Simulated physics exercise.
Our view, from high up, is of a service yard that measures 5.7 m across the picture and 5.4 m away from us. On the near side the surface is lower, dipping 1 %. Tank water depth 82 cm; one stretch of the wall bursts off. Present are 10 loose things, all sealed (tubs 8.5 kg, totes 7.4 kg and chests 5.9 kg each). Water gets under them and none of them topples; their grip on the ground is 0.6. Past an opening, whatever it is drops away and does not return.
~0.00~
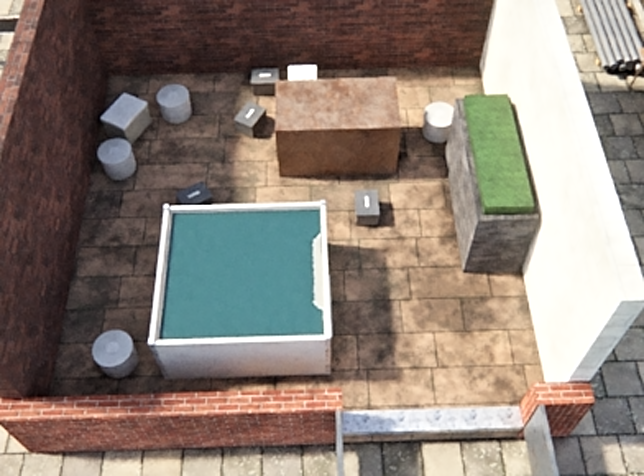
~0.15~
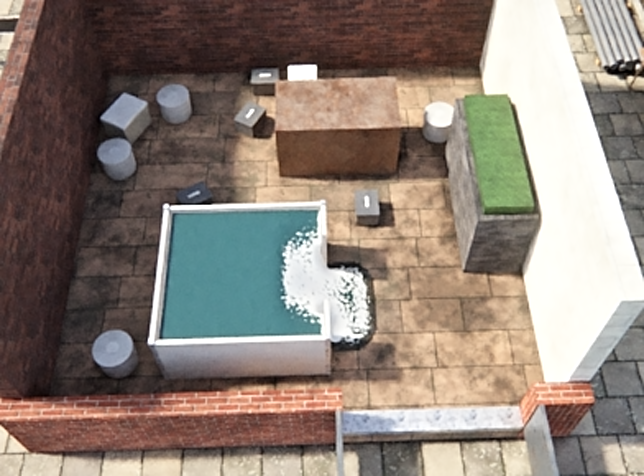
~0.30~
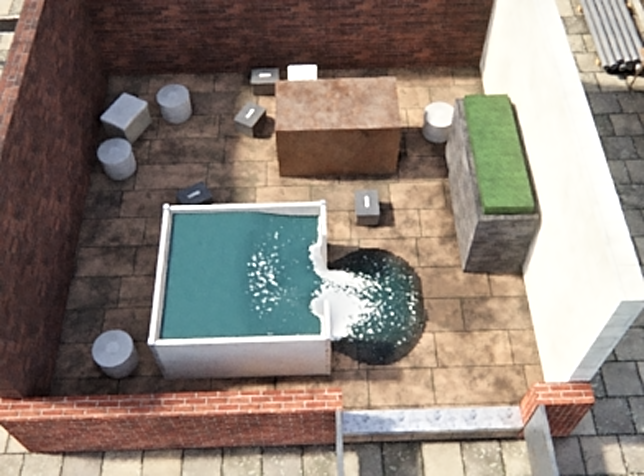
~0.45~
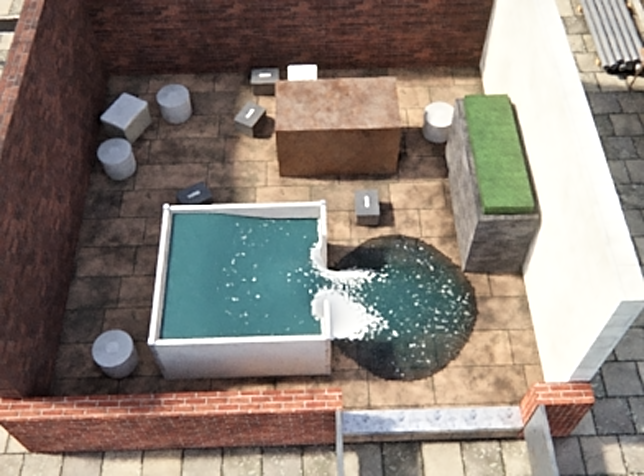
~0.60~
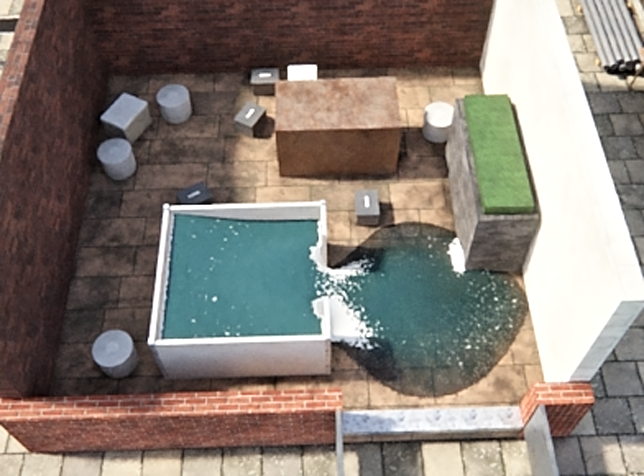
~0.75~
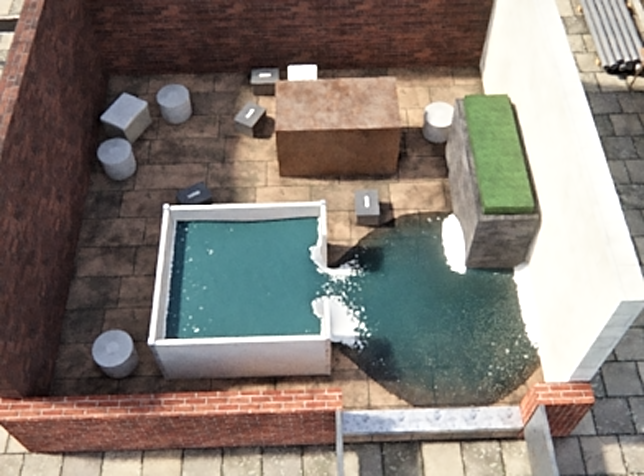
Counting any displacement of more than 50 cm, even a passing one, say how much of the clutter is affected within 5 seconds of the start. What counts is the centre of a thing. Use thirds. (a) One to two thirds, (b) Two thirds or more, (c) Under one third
Answer: C.
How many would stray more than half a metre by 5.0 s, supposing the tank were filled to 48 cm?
The count would be 0.
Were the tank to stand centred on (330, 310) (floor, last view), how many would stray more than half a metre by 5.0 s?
So the tally would be 0.
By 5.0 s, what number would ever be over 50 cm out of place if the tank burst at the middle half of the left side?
Count: 7.
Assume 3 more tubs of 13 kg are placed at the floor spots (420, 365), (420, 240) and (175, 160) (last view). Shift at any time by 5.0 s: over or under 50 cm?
Order as given: Goes farther, goes farther, stays inside it.
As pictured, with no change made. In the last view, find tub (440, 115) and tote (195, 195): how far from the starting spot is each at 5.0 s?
Respectively, 10 centimetres and 0 centimetres.
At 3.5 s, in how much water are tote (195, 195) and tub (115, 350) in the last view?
I'd put it at 0 cm and 0 cm respectively.
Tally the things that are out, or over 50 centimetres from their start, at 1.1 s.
The number by then is 0.
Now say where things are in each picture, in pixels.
A tub at (114, 151), on the bottom; a tub at (440, 114) rests on the ground; 3.1 m2 under water; 0 of 10 have shifted, in the first frame.
A tub at (114, 151), on the bottom; a tub at (440, 114), on the bottom; water covers 3.7 m2; 0 of 10 have shifted, in the second frame.
A tub at (114, 151) rests on the ground; a tub at (440, 114) rests on the ground; 4.6 m2 under water; 0 of 10 have shifted, in the third frame.
A tub at (114, 151), on the bottom; a tub at (440, 114), on the bottom; 5.7 m2 under water; 0 of 10 have shifted, in the fourth frame.
A tub at (114, 151), on the bottom; a tub at (440, 114), on the bottom; water covers 7.0 m2; 0 of 10 have shifted, in the fifth frame.
A tub at (114, 151), on the bottom; a tub at (440, 114), on the bottom; 7.9 m2 under water; 0 of 10 have shifted, in the sixth frame.
After 1.1 s 0 of 10 are over 50 cm from their spots; 0 afloat.
After 2.2 s 1 of 10 are over 50 cm from their spots; 0 afloat.
After 3.5 s 1 of 10 are over 50 cm from their spots; 1 afloat.
After 5.0 s 1 of 10 are over 50 cm from their spots, and 2 have been at some point; 2 afloat.
